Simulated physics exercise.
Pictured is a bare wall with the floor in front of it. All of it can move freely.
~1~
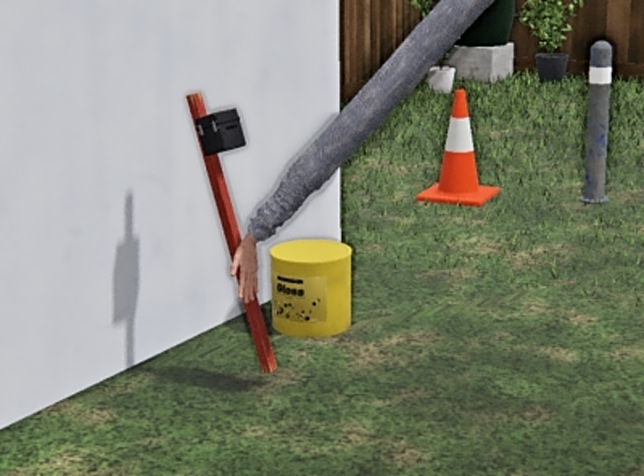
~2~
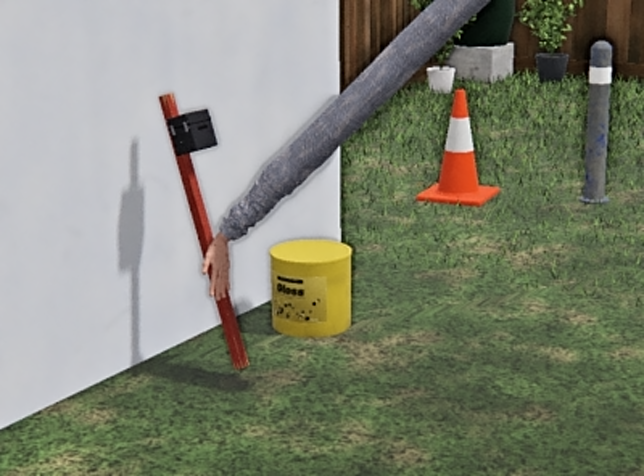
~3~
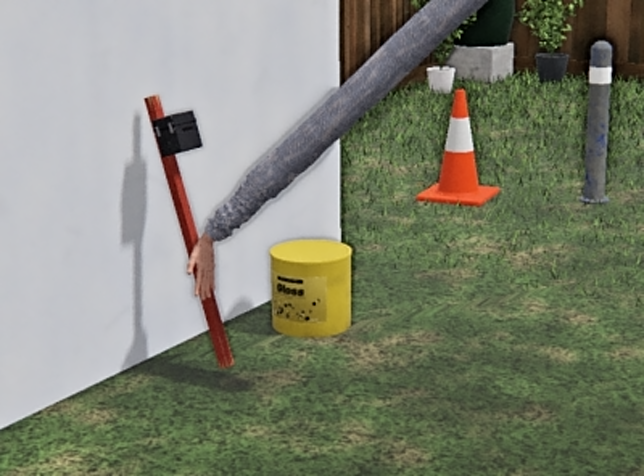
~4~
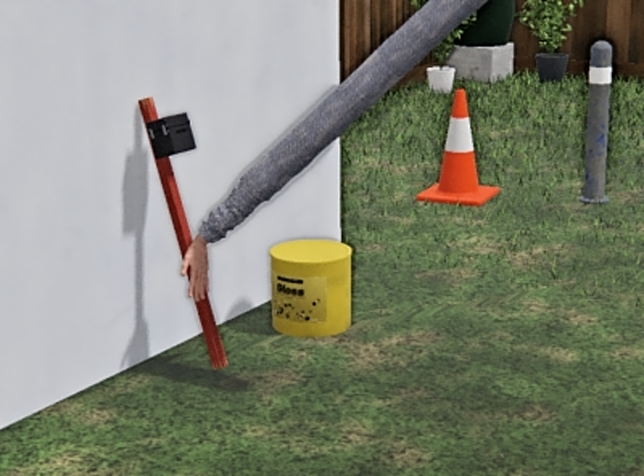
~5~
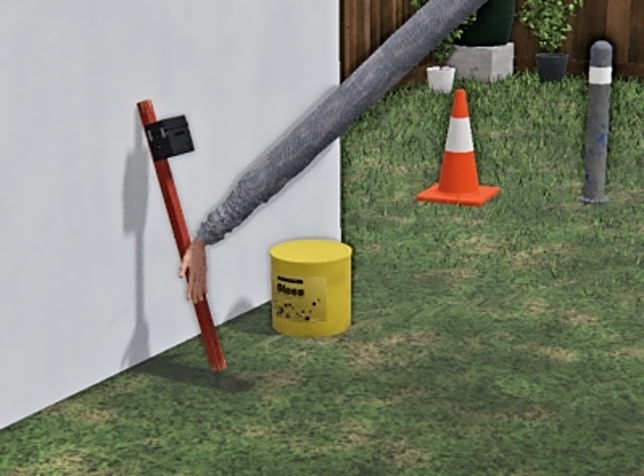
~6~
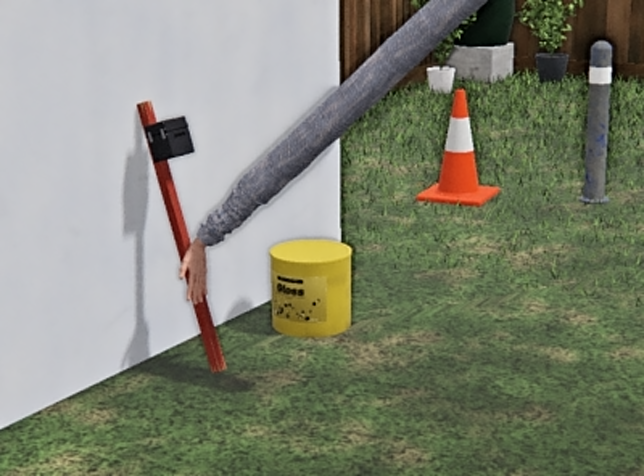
A long grey-sleeved arm reaches down from the upper right to grip a slanted red pole with a black box near its top, beside a pale wall on a lawn, seen from slightly above. A yellow pail sits right of the pole, with an orange-and-white cone and grey post beyond. The hand shifts the pole left, slowing until it leans against the wall, still held, while the view stays fixed.
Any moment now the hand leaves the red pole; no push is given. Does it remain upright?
Yes.
Then, 0.40 s on from there, no change.
Then, 0.90 s on from there, red pole resting near (182, 238).
In the end, both unmoved. At the end, from the last picture's camera, red pole near (182, 238). The pole stays up.
